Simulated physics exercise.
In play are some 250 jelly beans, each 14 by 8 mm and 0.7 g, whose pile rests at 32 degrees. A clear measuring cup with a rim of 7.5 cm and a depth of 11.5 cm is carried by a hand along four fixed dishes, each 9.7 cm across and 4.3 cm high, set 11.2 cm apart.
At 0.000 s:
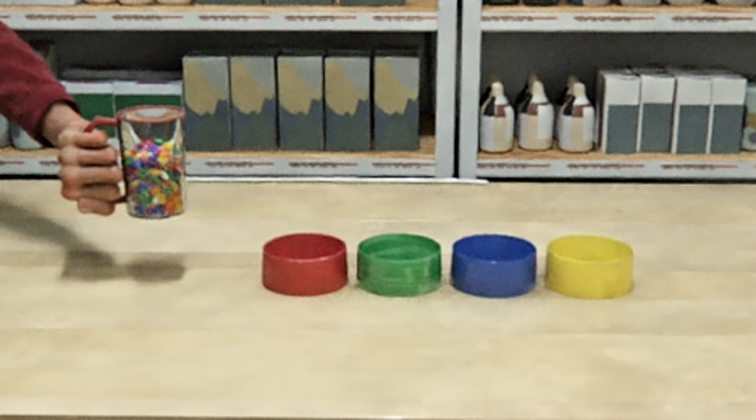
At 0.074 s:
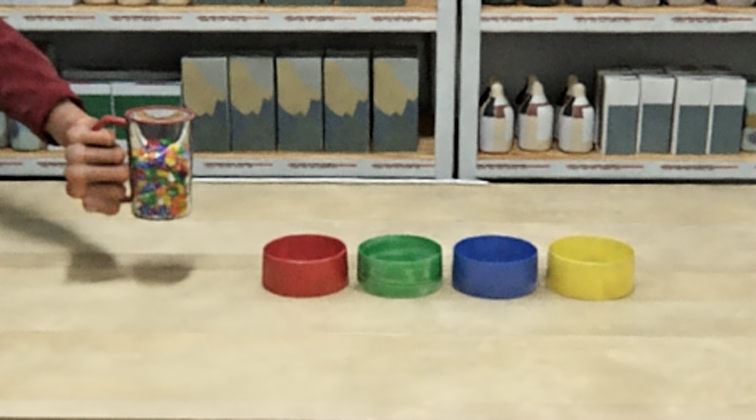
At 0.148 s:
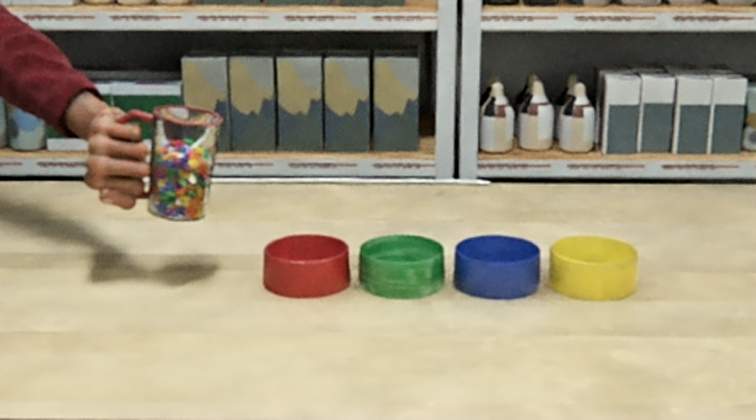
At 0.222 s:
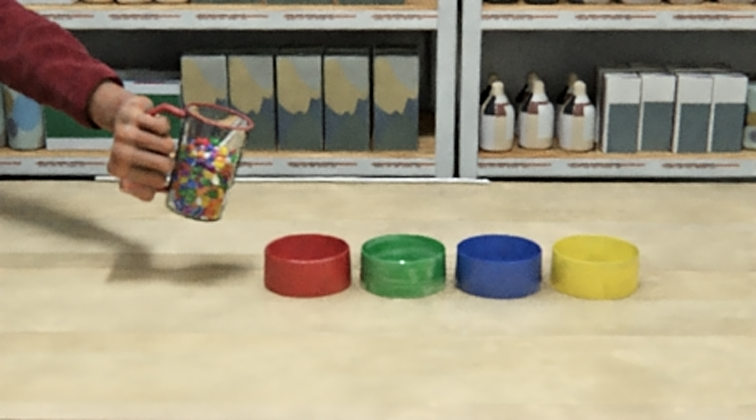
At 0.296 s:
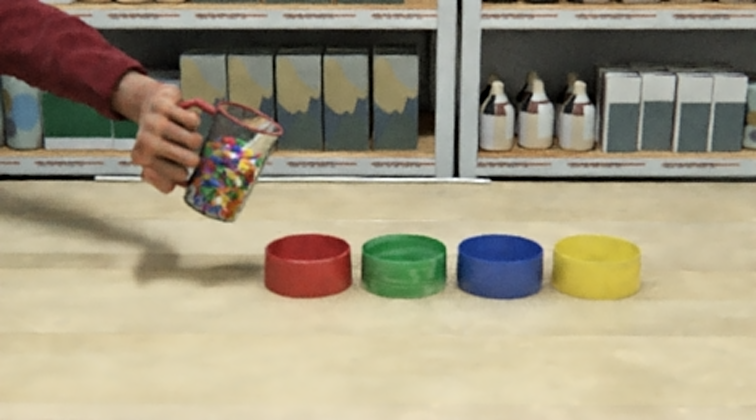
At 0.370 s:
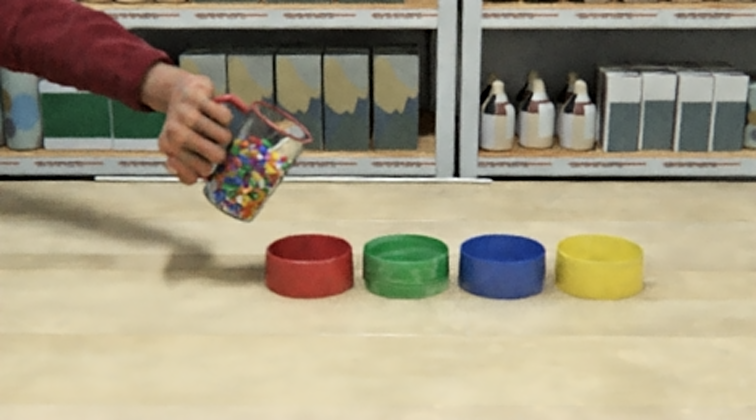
A hand in a dark red sleeve carries a clear cup of multicoloured jelly beans rightward from the left, tilting it steadily further to the right as it nears the dishes. Red, green, blue and yellow dishes sit in a row, left to right, on a pale wooden table. Shelves of boxes and bottles stand behind, seen from the front and slightly above in a nearly still view.
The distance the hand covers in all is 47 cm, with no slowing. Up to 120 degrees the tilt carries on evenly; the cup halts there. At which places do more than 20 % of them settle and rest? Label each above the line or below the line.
Red: Below the line; blue: Below the line; green: Below the line; yellow: Above the line; counter: Above the line.
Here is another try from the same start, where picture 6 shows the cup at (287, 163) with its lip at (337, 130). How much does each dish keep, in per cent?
Per cent kept: Red 0, blue 0, green 0, yellow 80.
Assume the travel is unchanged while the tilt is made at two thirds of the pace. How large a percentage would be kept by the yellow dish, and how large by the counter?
Yellow 80, counter 20.
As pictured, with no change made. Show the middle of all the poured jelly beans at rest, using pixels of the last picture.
Approximately (619, 276) in the last picture.
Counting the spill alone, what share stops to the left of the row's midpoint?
That works out to close to 0 per cent.
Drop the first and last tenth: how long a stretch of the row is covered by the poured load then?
Some 24 centimetres.
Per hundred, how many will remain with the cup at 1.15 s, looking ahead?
About 90 per cent.
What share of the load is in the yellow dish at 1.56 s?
Share at that time: Approx. 60 per cent.
After 0.84 s, tilt 84 degrees; cup holds 100 %.
Then, at 1.15 s, tilt 117 degrees; cup holds 90 %, yellow 5 %.
After 1.56 s, tilt 120 degrees; cup holds 0 %, yellow 60 %.
By 3.0 s all is still; red 0 %, blue 0 %, green 0 %, yellow 60 %, counter 40 %.
